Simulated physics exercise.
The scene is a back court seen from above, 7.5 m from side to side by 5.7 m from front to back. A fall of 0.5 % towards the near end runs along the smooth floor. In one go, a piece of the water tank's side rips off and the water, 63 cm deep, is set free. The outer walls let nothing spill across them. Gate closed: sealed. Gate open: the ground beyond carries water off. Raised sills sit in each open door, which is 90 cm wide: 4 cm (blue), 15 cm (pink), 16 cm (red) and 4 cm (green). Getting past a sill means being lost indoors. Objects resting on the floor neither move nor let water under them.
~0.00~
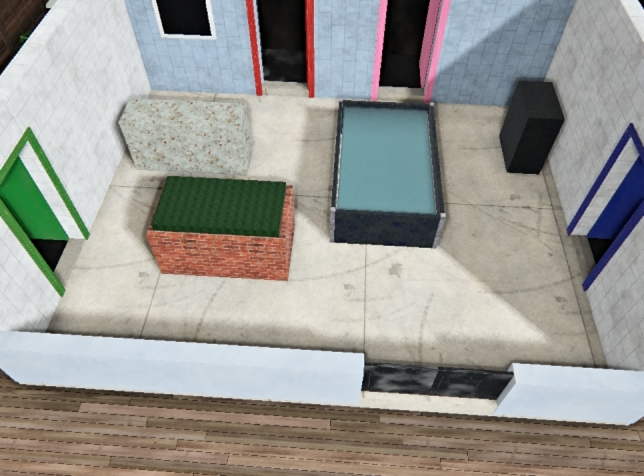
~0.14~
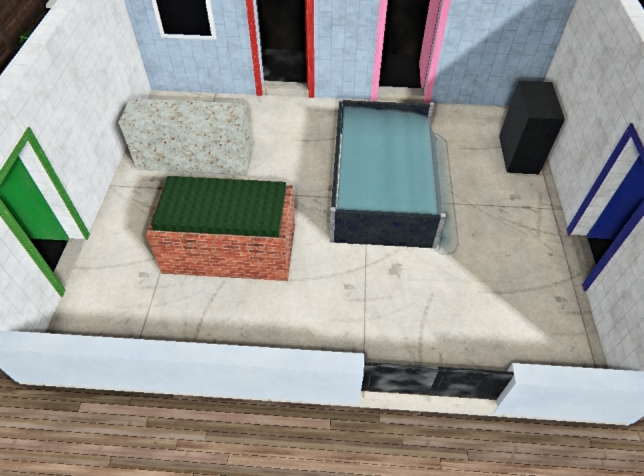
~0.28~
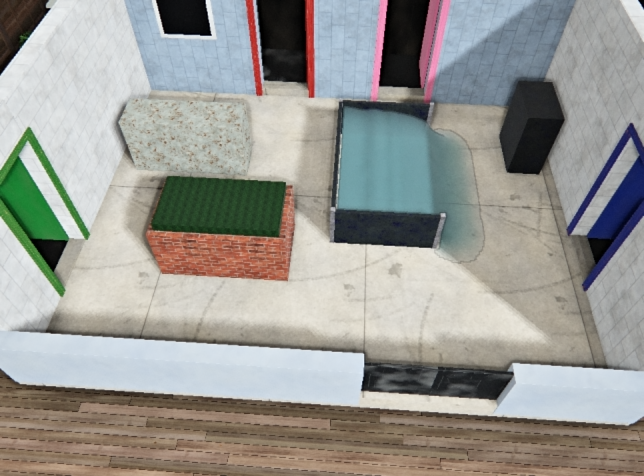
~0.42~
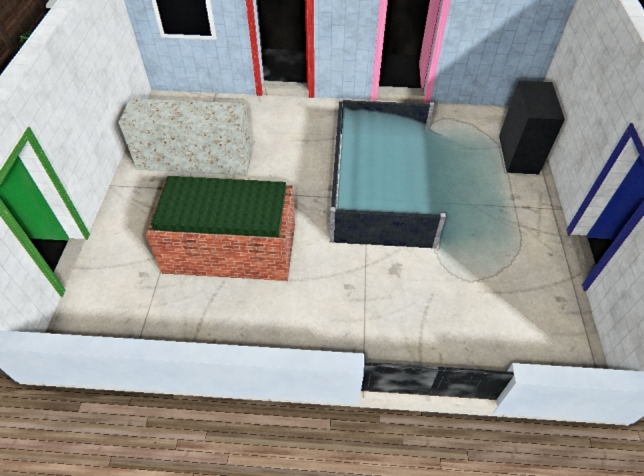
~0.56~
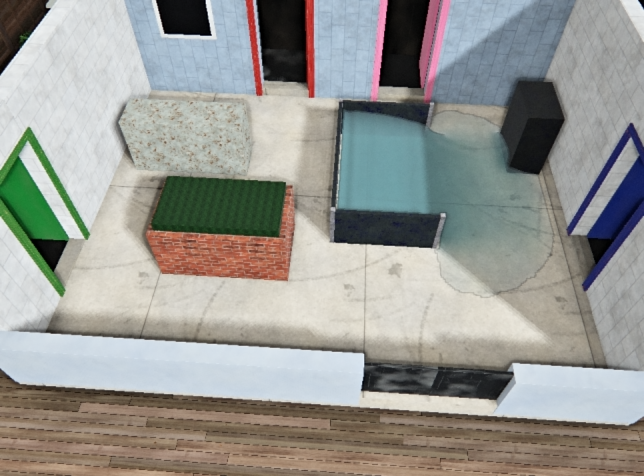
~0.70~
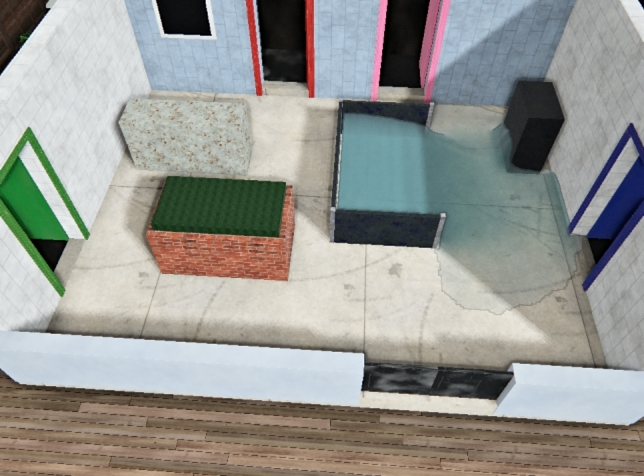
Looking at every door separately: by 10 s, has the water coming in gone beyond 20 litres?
Blue door: Past the set amount; pink door: Under the set amount; red door: Under the set amount; green door: Past the set amount.
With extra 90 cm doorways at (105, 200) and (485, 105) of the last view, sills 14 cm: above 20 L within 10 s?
In the order given, lower then higher.
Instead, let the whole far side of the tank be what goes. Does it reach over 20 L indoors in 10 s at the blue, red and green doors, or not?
In that case, blue door: Less than that, red door: Less than that, green door: Less than that.
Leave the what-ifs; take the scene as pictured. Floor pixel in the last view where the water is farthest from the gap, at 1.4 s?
Point: Roughly (600, 355).
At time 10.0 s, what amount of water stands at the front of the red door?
Roughly 3.5 centimetres.
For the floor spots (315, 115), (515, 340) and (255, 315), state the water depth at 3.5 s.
Around 5 cm, 12 cm and 0 cm.
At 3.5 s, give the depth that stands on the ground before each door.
In centimetres, the blue door has 12, the pink door 11, the red door 3 and the green door 0.
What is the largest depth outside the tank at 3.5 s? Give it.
Around 28 centimetres deep.
After 1.4 s water covers 25 % of the floor and is deepest (46 cm) near (557, 202); blue door 22 cm at the sill, 63 L in, pink door not reached, red door not reached, green door not reached.
After 2.2 s water covers 30 % of the floor and is deepest (37 cm) near (535, 123); blue door 20 cm at the sill, 167 L in, pink door 4 cm at the sill, 0 L in, red door not reached, green door not reached.
After 3.5 s water covers 45 % of the floor and is deepest (28 cm) near (611, 395); blue door 12 cm at the sill, 249 L in, pink door 11 cm at the sill, 0 L in, red door 3 cm at the sill, 0 L in, green door not reached.
After 6.0 s water covers 80 % of the floor and is deepest (14 cm) near (57, 309); blue door 9 cm at the sill, 287 L in, pink door 4 cm at the sill, 0 L in, red door 4 cm at the sill, 0 L in, green door 7 cm at the sill, 0 L in.
After 10.0 s water covers 100 % of the floor and is deepest (10 cm) near (36, 357); blue door 8 cm at the sill, 334 L in, pink door 3 cm at the sill, 0 L in, red door 3 cm at the sill, 0 L in, green door 8 cm at the sill, 42 L in.
